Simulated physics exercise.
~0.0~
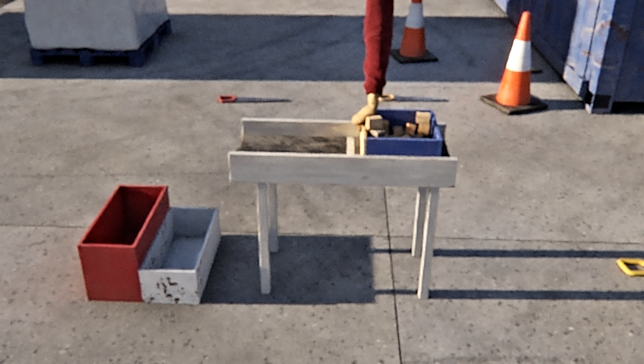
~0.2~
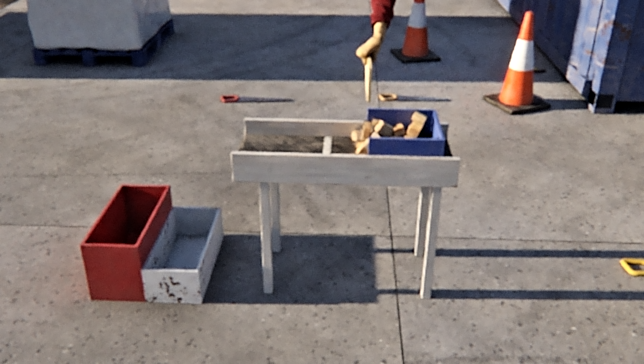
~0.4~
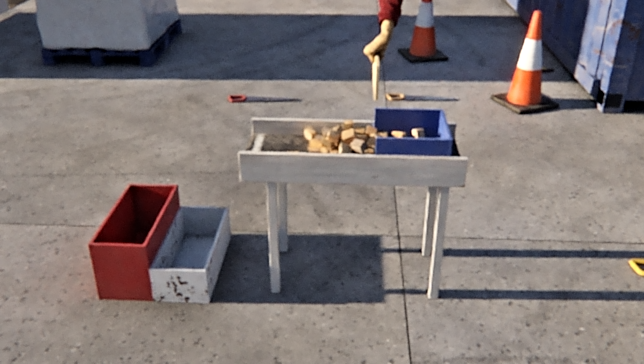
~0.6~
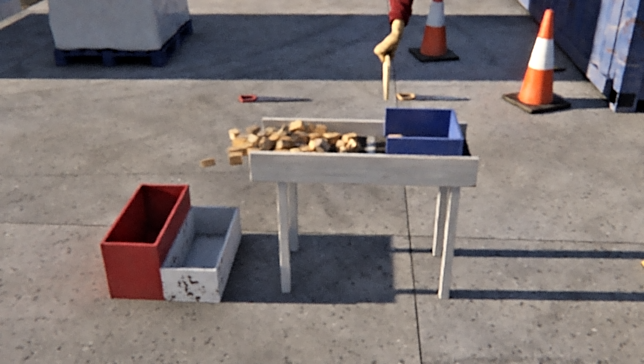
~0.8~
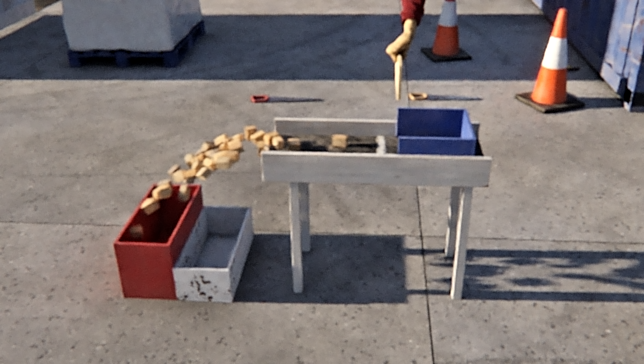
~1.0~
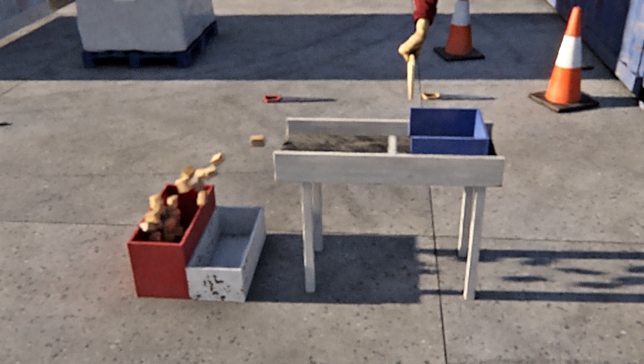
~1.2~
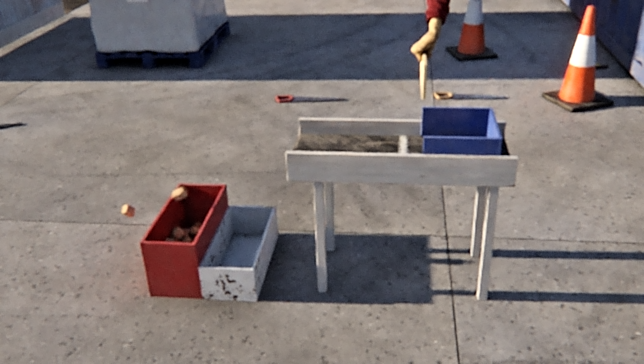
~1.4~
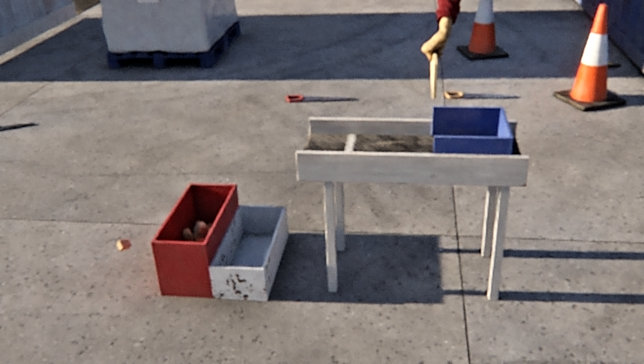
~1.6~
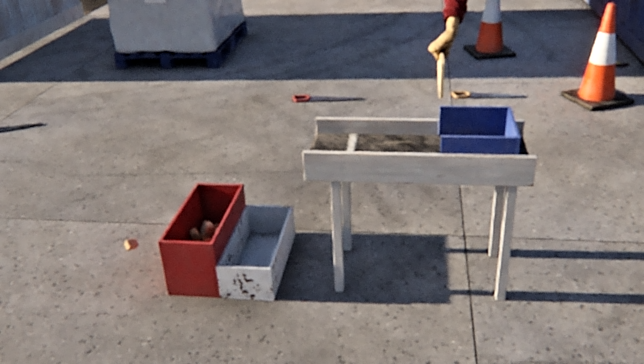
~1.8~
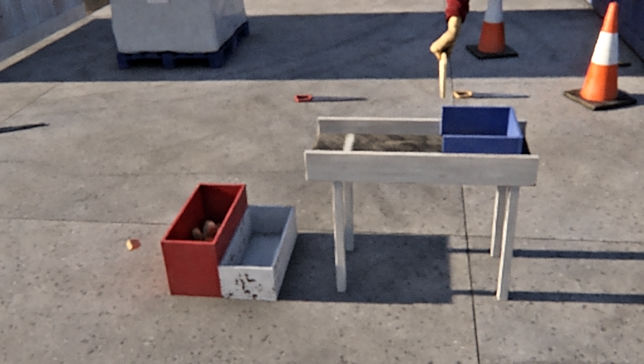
A pale trough-like conveyor on legs stands on sunlit concrete, seen from slightly above, with a blue pen of wooden offcuts at its right end. Below its left end sit a red bin and a shorter white tote, while orange cones, a wrapped pallet and blue containers stand behind. A hand in a dark red sleeve hovers over the pen as the blocks slide out leftward along the belt. They spill off the left end in an arc, flying over the white tote into the red bin. One lands on the ground beyond it, the rest lie inside, and the pen stands empty.
